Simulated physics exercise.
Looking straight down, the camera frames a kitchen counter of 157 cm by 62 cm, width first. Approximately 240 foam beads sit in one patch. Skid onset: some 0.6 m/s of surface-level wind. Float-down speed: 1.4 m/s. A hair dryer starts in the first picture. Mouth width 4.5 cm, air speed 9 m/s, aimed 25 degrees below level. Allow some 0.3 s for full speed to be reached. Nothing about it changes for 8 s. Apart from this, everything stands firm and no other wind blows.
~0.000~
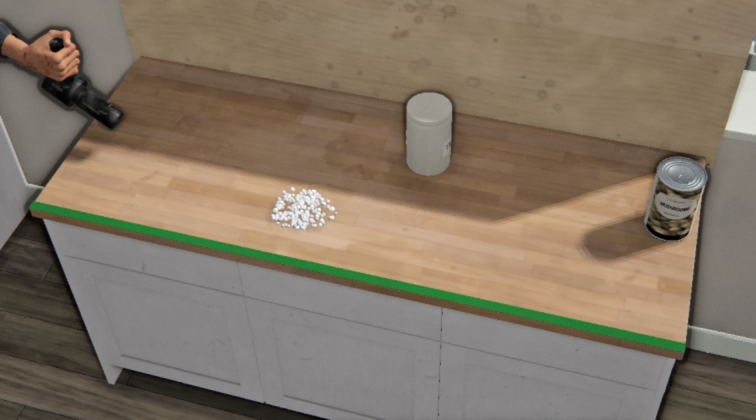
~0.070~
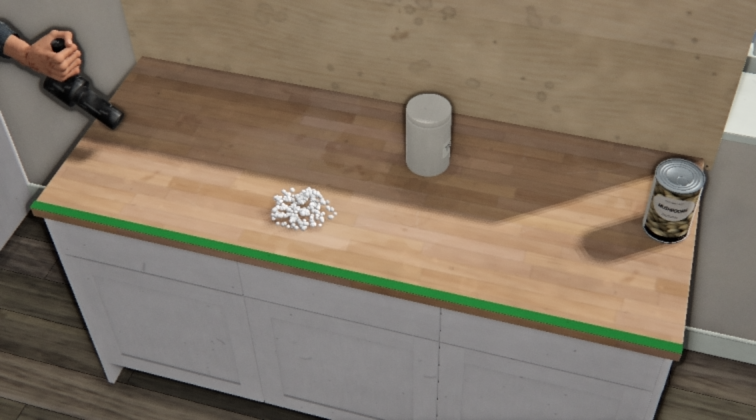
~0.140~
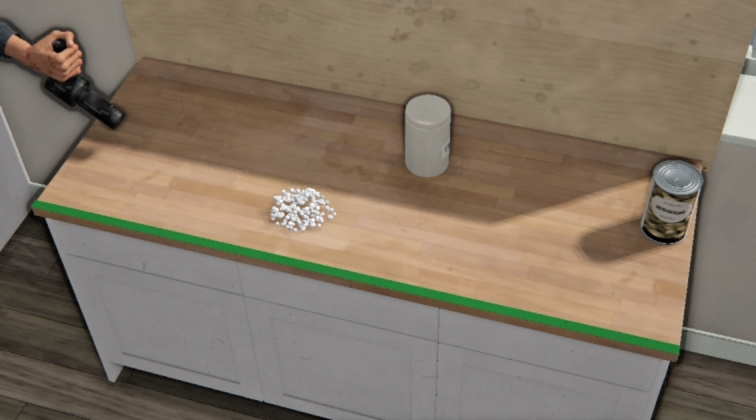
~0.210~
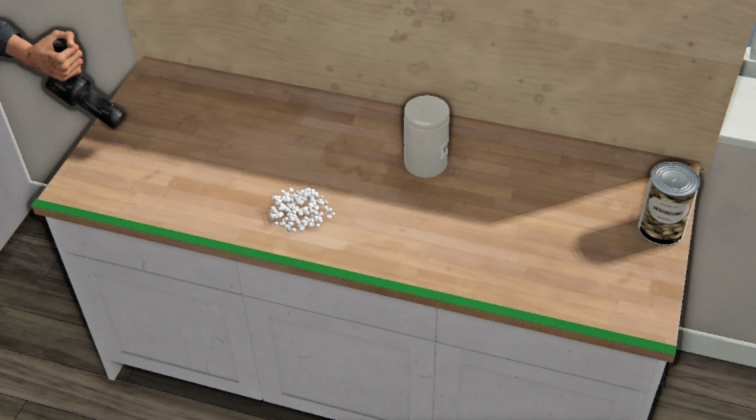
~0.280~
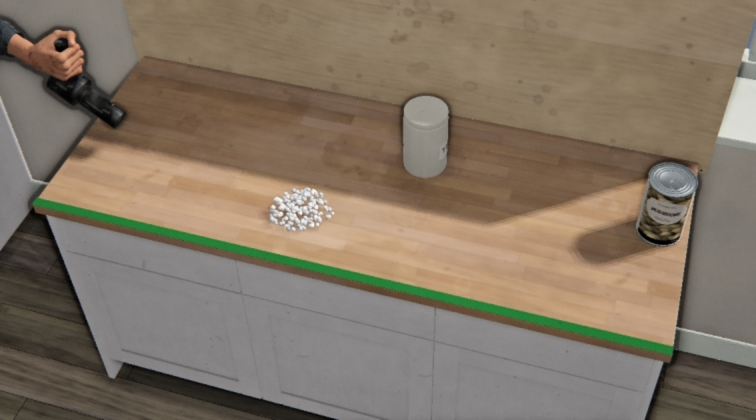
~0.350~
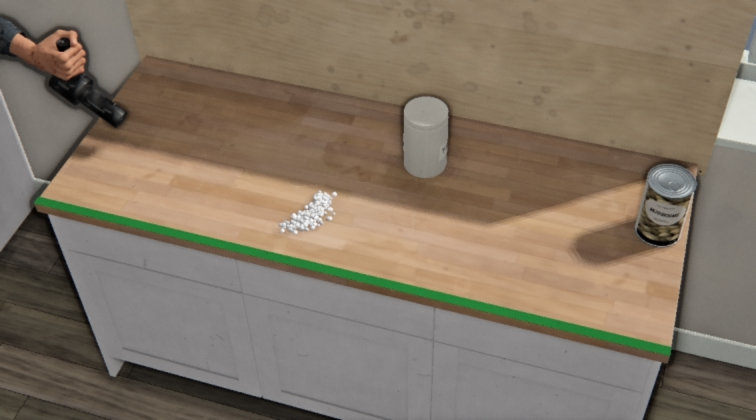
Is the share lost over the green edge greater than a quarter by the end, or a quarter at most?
The loss over that edge exceeds a quarter.
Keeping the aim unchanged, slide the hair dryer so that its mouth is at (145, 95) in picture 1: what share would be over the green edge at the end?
Result: Approx. 100 %.
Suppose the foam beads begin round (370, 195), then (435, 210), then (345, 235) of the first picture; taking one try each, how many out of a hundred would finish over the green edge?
First try 0 %, second 0 %, third 70 %.
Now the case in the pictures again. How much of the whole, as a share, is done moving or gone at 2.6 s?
About 100 %.
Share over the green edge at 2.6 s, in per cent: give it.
I'd put it at about 60 percent.
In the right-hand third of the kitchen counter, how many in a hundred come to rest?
Around 0 per cent.
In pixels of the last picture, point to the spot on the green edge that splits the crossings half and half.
I'd put my finger close to (444, 302).
After 1.6 s, 58 % are over the green edge; 97 % have settled or left.
After 2.6 s, 58 % are over the green edge; 100 % have settled or left.
After 4.4 s, 58 % are over the green edge; 100 % have settled or left.
After 8.0 s, at the end, 58 % are over the green edge.
